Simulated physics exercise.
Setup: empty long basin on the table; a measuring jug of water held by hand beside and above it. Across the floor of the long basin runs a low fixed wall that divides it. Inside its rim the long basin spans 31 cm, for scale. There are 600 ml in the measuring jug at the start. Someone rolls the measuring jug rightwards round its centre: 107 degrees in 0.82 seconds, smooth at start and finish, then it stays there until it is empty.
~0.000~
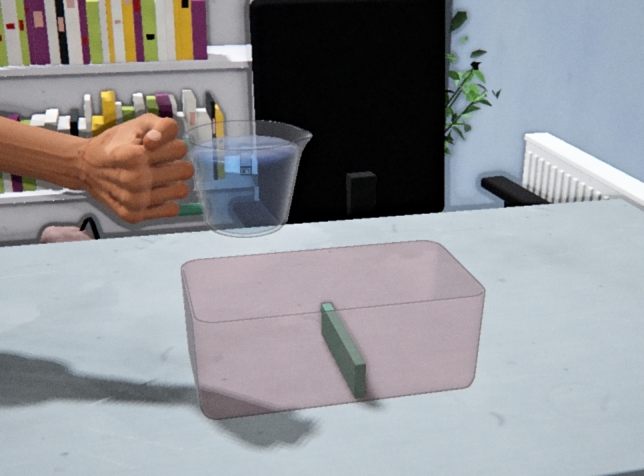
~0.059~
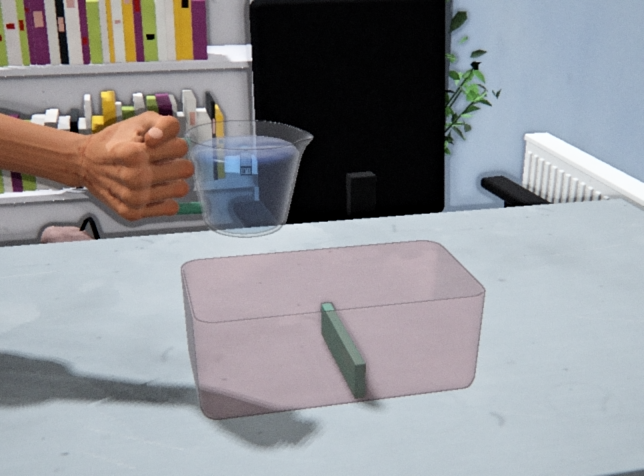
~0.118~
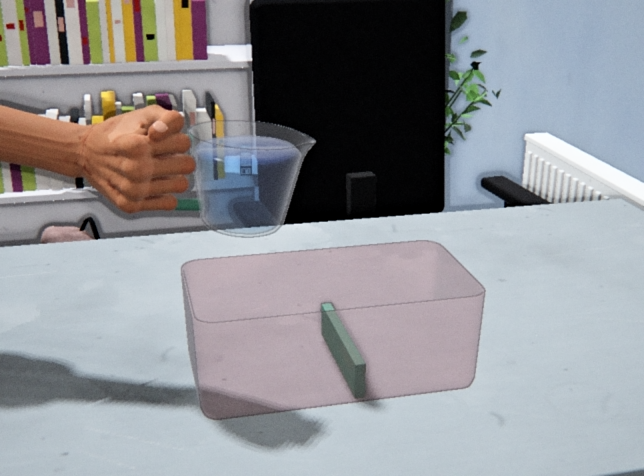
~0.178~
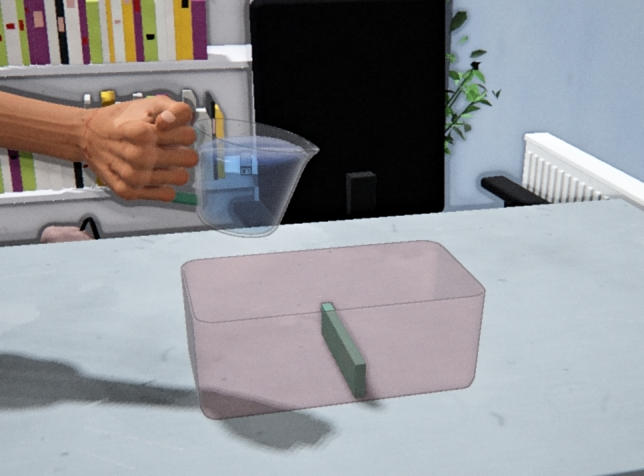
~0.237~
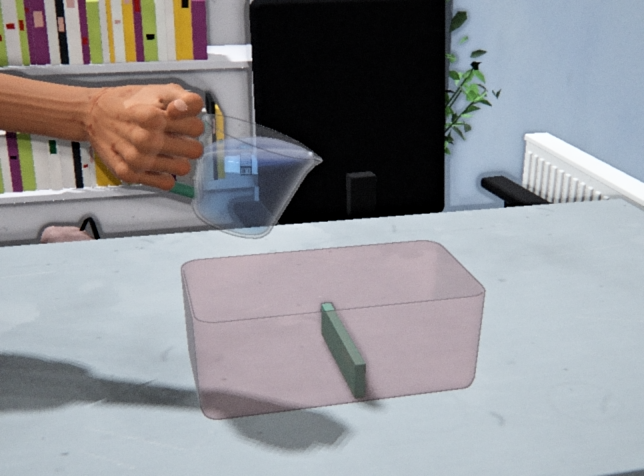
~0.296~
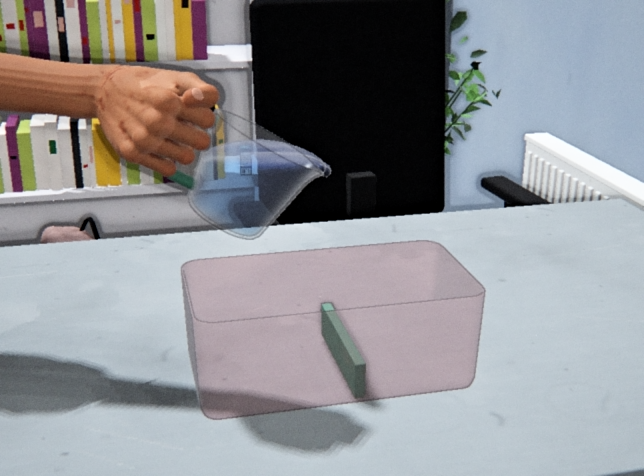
In a room with a bookshelf, a dark panel and a white radiator against a blue wall, a pale tabletop is seen from slightly above by a still camera. An empty, see-through pink basin with a low green wall inside stands on it, and a hand at left holds a clear jug of bluish water above. The hand tilts the jug smoothly rightwards until water reaches its right lip.
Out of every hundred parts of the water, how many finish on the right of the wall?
About 69 in every hundred.
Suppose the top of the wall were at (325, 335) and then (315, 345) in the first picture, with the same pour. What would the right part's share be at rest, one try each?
85 in a hundred, followed by 85 in a hundred.
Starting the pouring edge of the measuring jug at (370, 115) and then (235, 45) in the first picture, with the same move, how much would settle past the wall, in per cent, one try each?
In turn about 85 and 10 per cent.
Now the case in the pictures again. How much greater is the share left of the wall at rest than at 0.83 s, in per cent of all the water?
It comes to near 7 per cent.
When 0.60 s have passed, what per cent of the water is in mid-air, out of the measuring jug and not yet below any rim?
26 %.
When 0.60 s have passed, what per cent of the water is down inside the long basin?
Near 34 in a hundred.
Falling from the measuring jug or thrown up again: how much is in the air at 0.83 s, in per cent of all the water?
Around 5 per cent of the liquid is in flight.
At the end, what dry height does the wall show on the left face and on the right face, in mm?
About 36 mm on the left, about 22 mm on the right.
After 0.60 s the tilt is 90° and 40 per cent is still to pour, 1 is left of the wall and 33 right of it.
After 0.83 s the tilt is 107° and 3 per cent is still to pour, 23 is left of the wall and 69 right of it.
After 1.06 s the tilt is 107° and 0 per cent is still to pour, 30 is left of the wall and 68 right of it.
After 1.32 s the tilt is 107° and 0 per cent is still to pour, 30 is left of the wall and 69 right of it.
In the end 30 per cent lies left of the wall, 69 right of it and 1 outside.
